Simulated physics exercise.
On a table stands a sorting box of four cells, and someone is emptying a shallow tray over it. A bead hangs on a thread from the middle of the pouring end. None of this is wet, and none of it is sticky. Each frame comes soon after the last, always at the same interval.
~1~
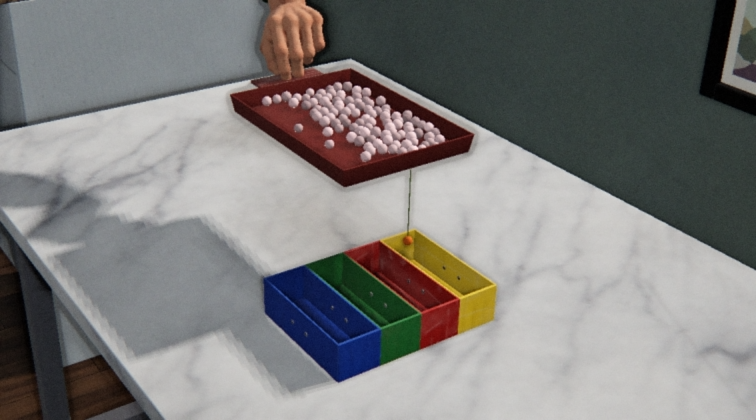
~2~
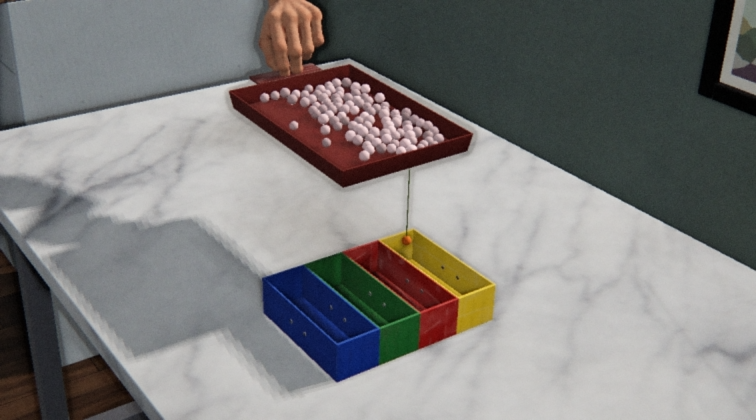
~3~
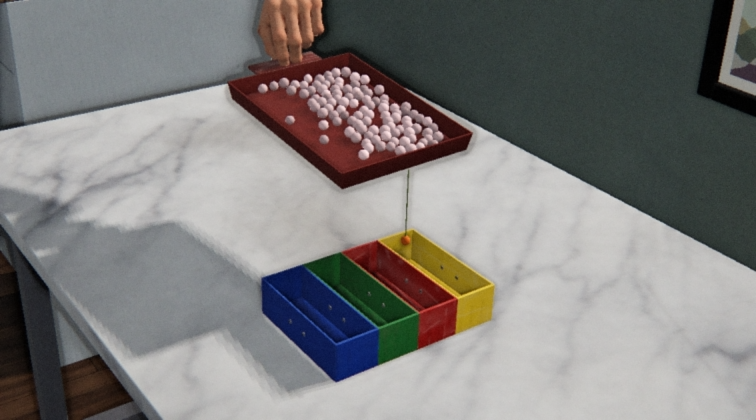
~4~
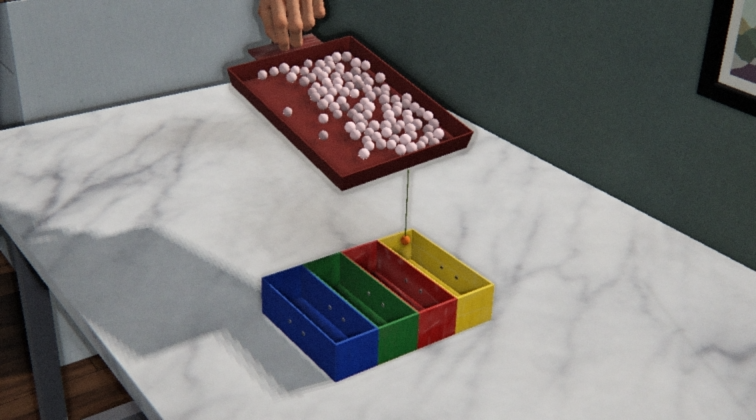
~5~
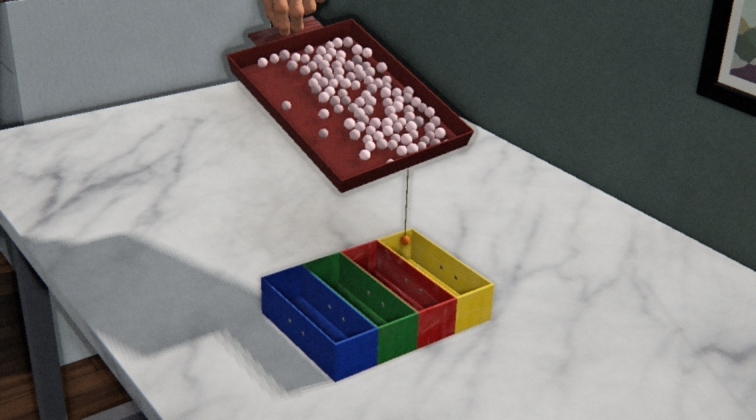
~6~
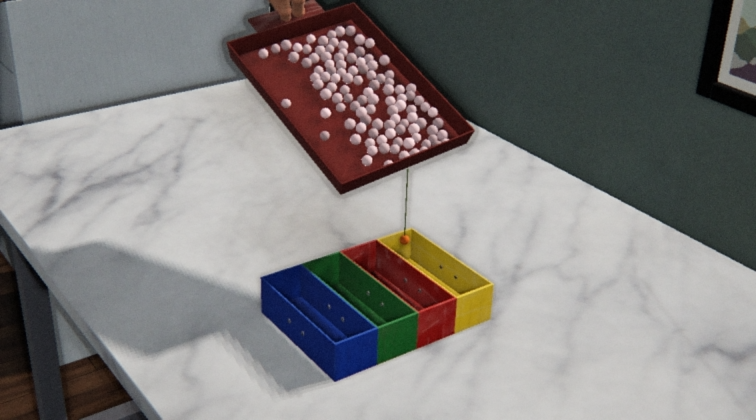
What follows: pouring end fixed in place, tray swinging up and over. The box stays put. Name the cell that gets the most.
Green.
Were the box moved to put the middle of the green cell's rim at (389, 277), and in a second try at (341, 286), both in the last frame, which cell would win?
For the first spot I'd say the blue cell, and for the second spot the green one.
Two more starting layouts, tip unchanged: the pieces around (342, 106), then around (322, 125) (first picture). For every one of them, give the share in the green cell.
First case around 60 %, second case around 60 %.
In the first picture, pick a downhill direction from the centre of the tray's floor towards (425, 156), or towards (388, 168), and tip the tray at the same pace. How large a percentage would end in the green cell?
In turn, 0 percent and then 40 percent.
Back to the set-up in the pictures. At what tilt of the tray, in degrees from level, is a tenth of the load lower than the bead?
About 70°.
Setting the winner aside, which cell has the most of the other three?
Ranked second: The red cell.
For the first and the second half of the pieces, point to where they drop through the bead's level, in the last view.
At (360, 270) for the first part, then at (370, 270) for the others.
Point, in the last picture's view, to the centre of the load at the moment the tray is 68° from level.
Near (370, 167).
Just after the last frame, tray tipped steeply; the larger part on the tray; just a few in the green cell; just a few in the blue cell; just a few in the red cell; about a tenth falling or outside the box.
A moment on, tray tipped past a quarter turn; about a tenth on the tray; roughly half in the green cell; roughly a quarter in the red cell; about a tenth in the blue cell; roughly a quarter falling or outside the box.
Further on, tray tipped past a quarter turn; roughly two thirds in the green cell; roughly a quarter in the red cell; about a tenth in the blue cell; about a tenth falling or outside the box.
When it is over, tray tipped past a quarter turn; roughly two thirds in the green cell; roughly a quarter in the red cell; about a tenth in the blue cell; not one in the yellow cell; about a tenth outside the box.
